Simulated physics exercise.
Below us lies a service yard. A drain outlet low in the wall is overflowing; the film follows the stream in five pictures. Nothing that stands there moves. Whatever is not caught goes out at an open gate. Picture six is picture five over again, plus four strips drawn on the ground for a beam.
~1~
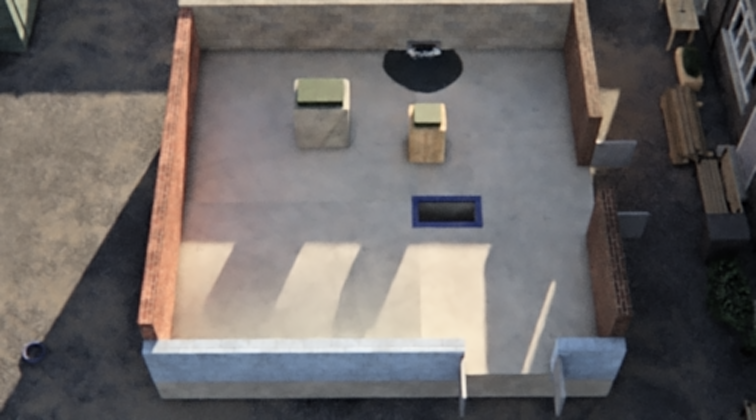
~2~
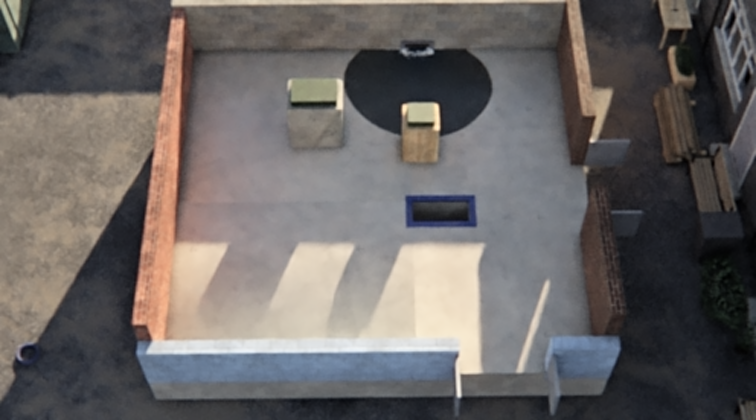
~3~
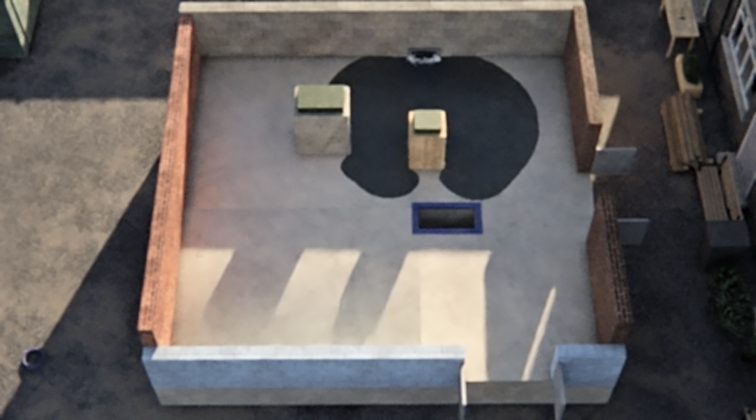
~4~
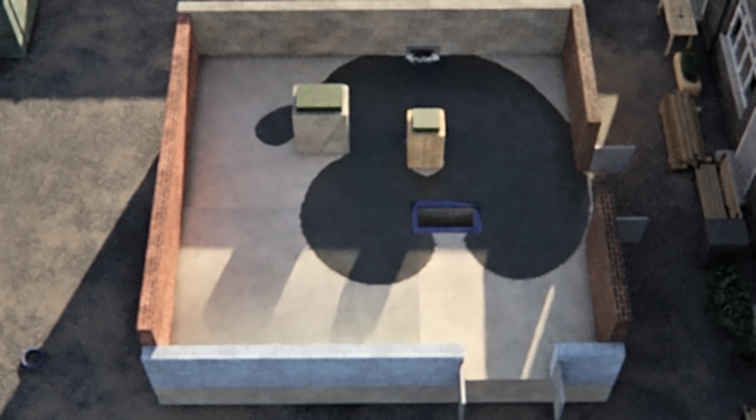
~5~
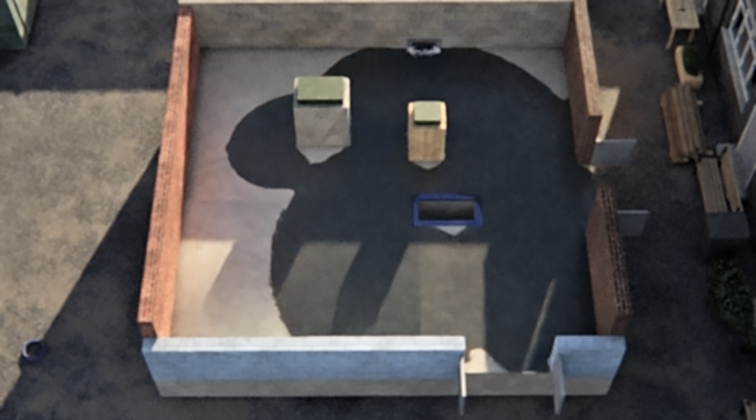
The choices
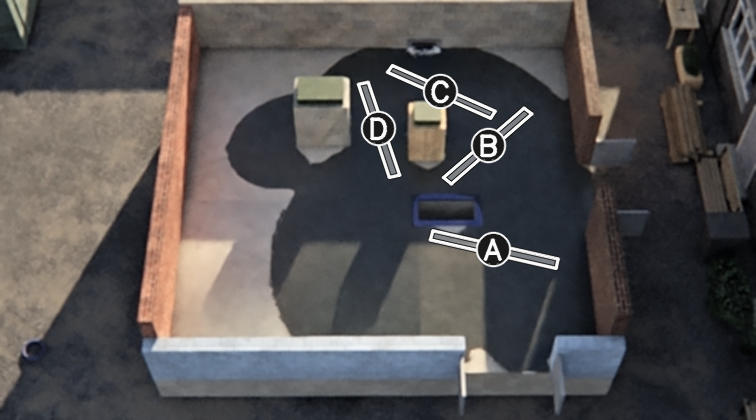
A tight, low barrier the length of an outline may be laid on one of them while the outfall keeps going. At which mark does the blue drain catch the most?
D is best.
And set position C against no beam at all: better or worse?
Worse.
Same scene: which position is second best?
It is A.
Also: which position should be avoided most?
Here it is position C.
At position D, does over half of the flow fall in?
No.
On the marked copy, A from (431, 235) to (557, 263); B from (447, 180) to (527, 111); C from (390, 68) to (492, 114); D from (363, 83) to (394, 176).
With A, about 18 % of the stream goes into the blue drain, about 78 % out by the gates.
With B, about 11 % of the stream goes into the blue drain, about 85 % out by the gates.
With C, about 5 % of the stream goes into the blue drain, about 92 % out by the gates.
With D, about 28 % of the stream goes into the blue drain, about 69 % out by the gates.
